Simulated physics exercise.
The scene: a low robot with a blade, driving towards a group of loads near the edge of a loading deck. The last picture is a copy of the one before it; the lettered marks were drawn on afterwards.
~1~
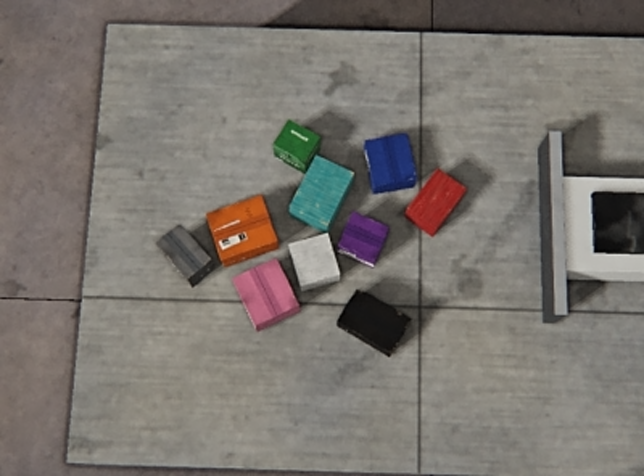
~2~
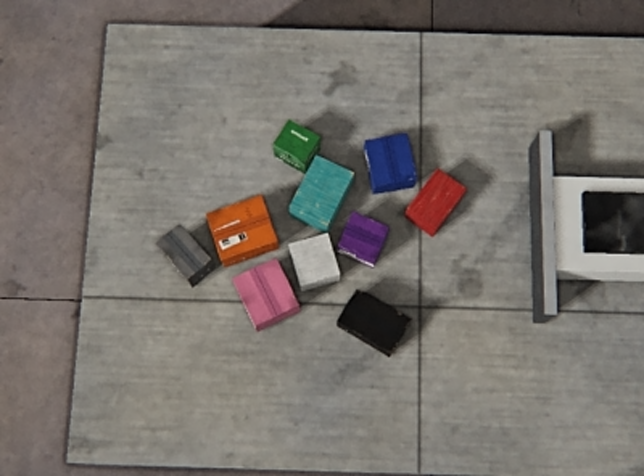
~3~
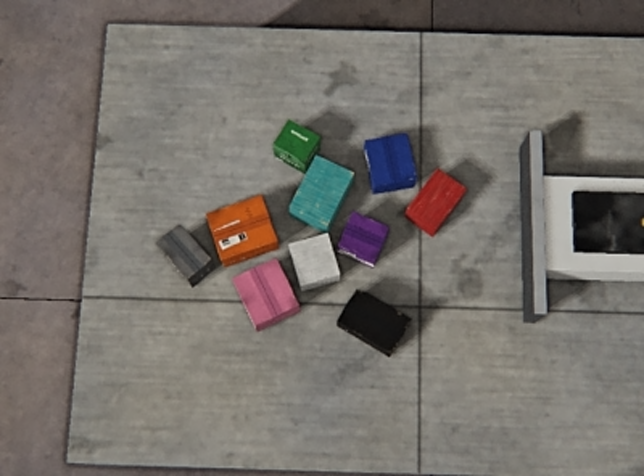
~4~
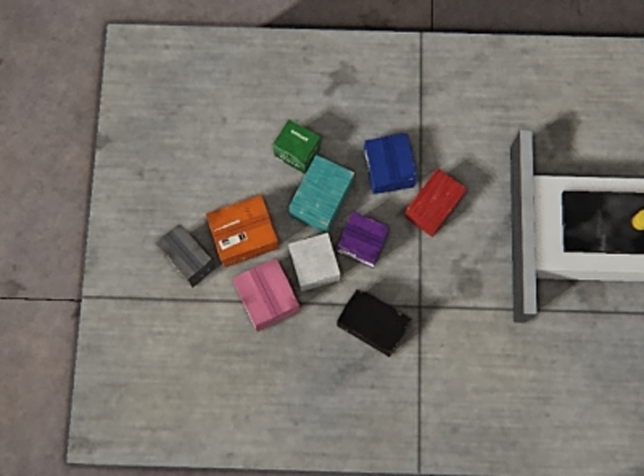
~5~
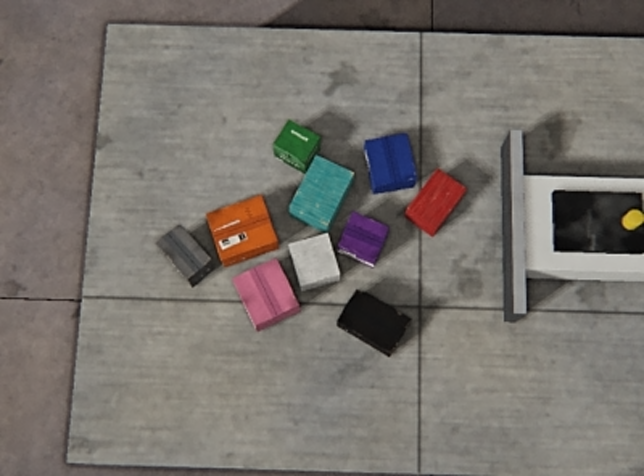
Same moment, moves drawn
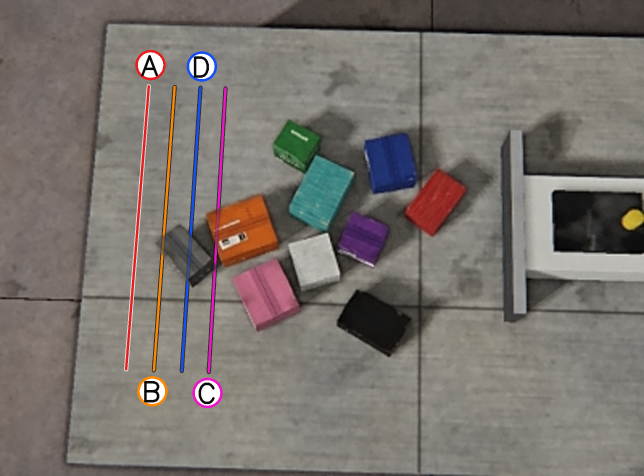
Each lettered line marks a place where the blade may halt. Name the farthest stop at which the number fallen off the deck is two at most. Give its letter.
No third one falls up to B.
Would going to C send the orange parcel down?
No.
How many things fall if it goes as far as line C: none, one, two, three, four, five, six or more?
In all, none.
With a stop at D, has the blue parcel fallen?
No.
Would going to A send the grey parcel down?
By then, yes.
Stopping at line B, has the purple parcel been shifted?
By then, yes.
On the marked copy, A at (138, 222); B at (165, 223); C at (217, 225); D at (191, 224).
With B. Early on, robot (463, 218); black box (366, 329); green box (287, 143).
Further on, robot (335, 214); grey parcel (162, 286); orange parcel (181, 245).
At the end, robot (235, 211); orange parcel (92, 244); green box (103, 130); none fallen.
As for the rest, A drops four; C is within the limit but short; D is within the limit but short.
